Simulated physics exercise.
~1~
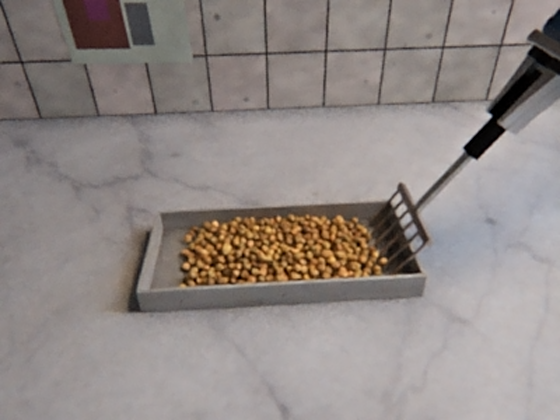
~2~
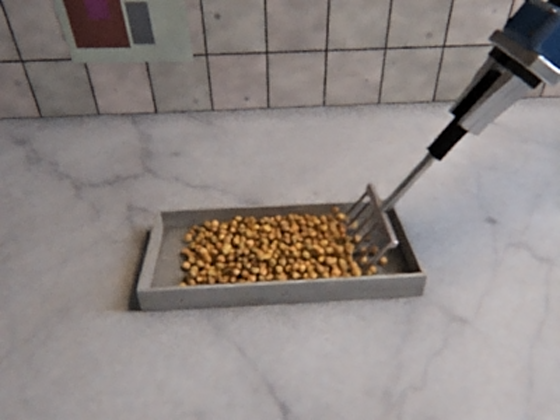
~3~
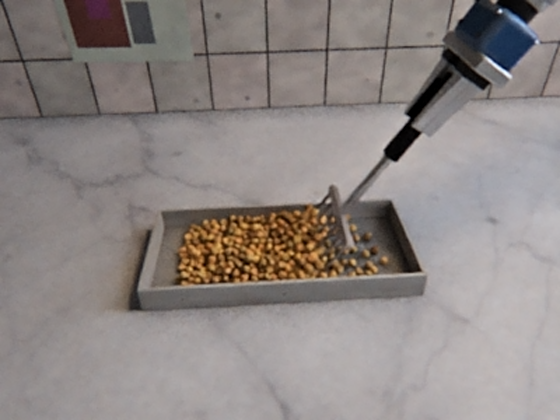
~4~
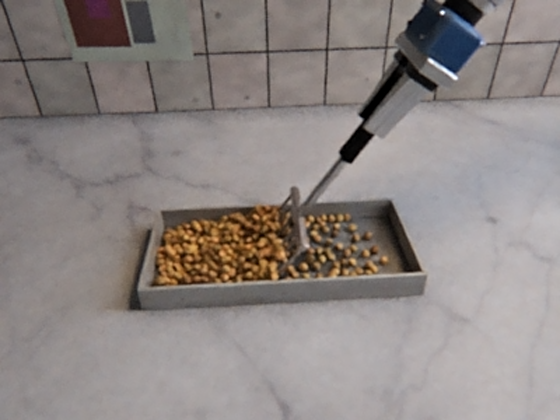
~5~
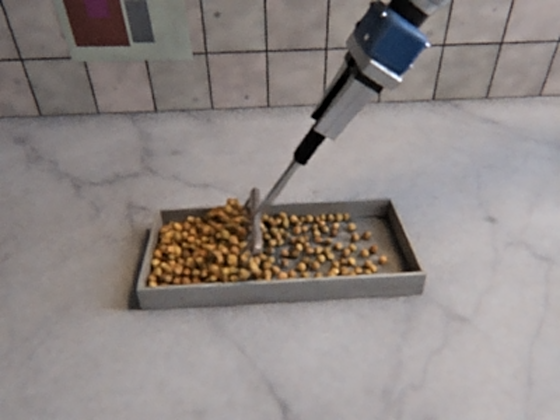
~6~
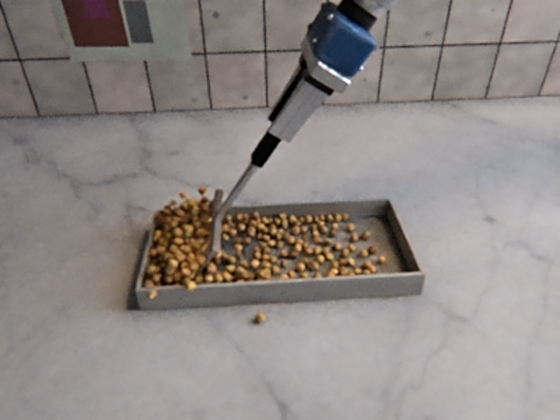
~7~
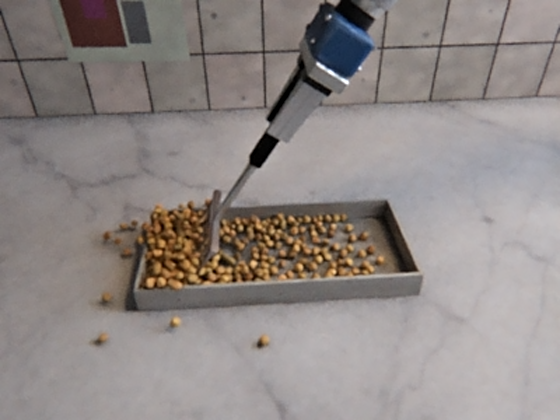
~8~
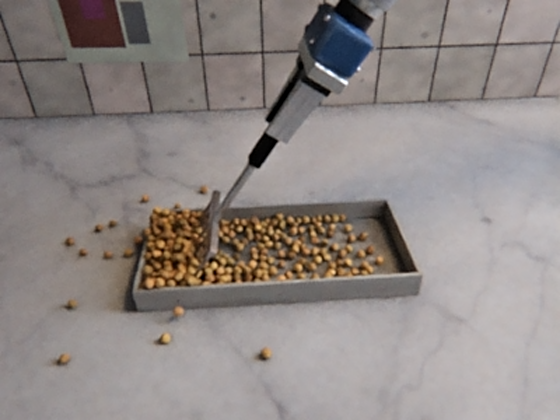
A robot arm drags a rake leftward through a shallow grey tray of dried chickpeas on a marble-patterned surface, heaping them against the left end until some spill over the edges. The rake stops, and a few scattered chickpeas lie outside while most remain in the tray.
